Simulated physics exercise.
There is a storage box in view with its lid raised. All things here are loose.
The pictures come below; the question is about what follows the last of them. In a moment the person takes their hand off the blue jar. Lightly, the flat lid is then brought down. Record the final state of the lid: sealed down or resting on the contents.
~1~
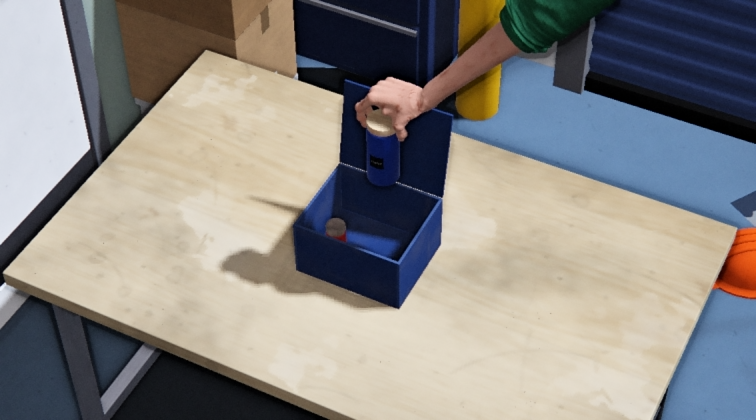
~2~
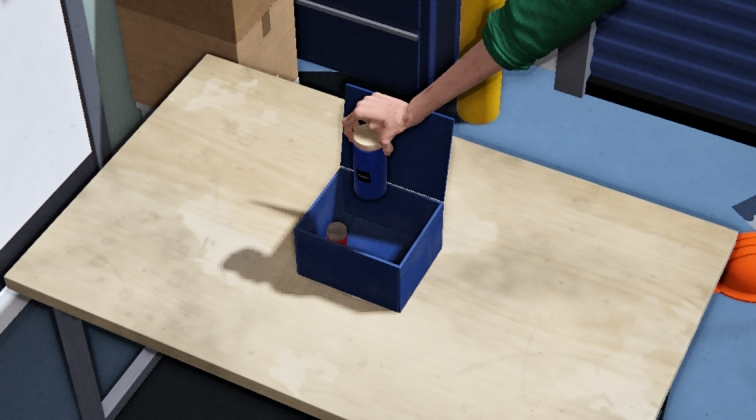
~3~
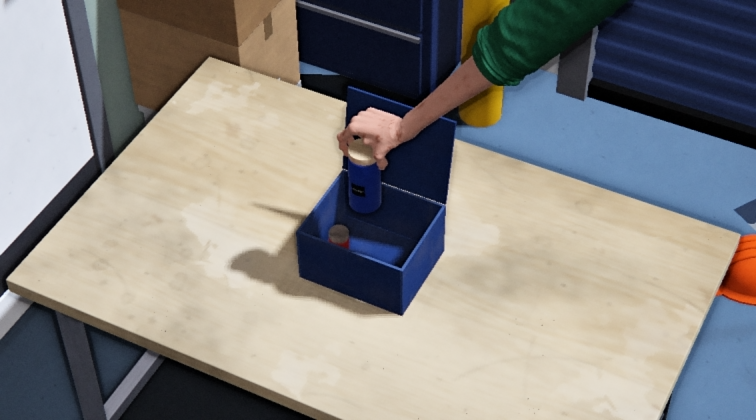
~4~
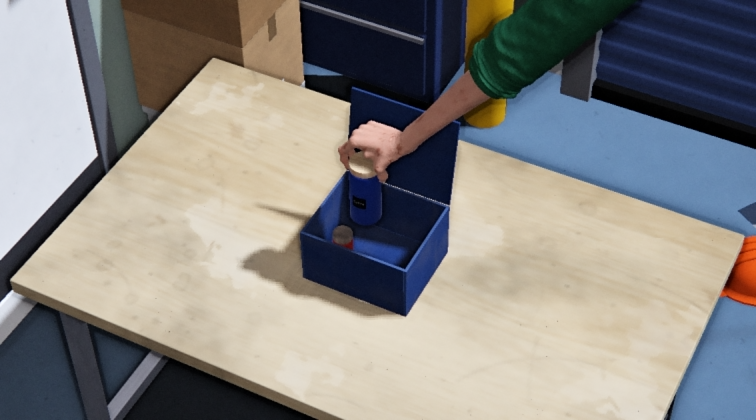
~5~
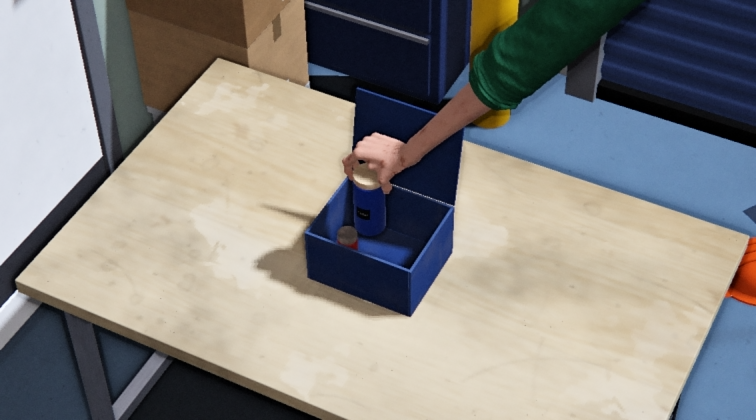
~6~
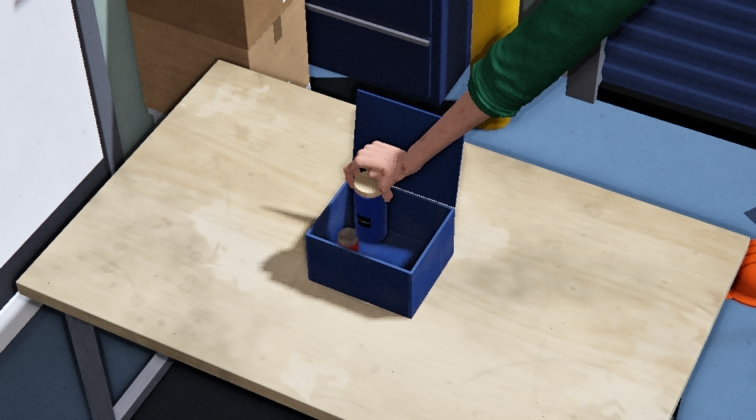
My guess is the lid ends up seated.
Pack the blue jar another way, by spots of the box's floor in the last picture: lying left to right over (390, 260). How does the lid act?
That way the lid ends up fully closed.
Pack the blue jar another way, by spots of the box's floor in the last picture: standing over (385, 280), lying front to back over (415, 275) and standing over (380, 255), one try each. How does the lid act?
Results in order: Lid up, lid down, lid up.
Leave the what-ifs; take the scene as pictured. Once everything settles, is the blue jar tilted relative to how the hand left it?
Simply put, the blue jar gets tilted.
Then, 1.00 s on from there, lid starting down; blue jar on its side near (398, 259).
Then, 1.70 s on from there, lid 46° above the rim; blue jar on its side near (398, 259).
In the end, lid shut; toppled in the box, blue jar; red shaker unmoved. At the end, from the last picture's camera, blue jar near (397, 258).
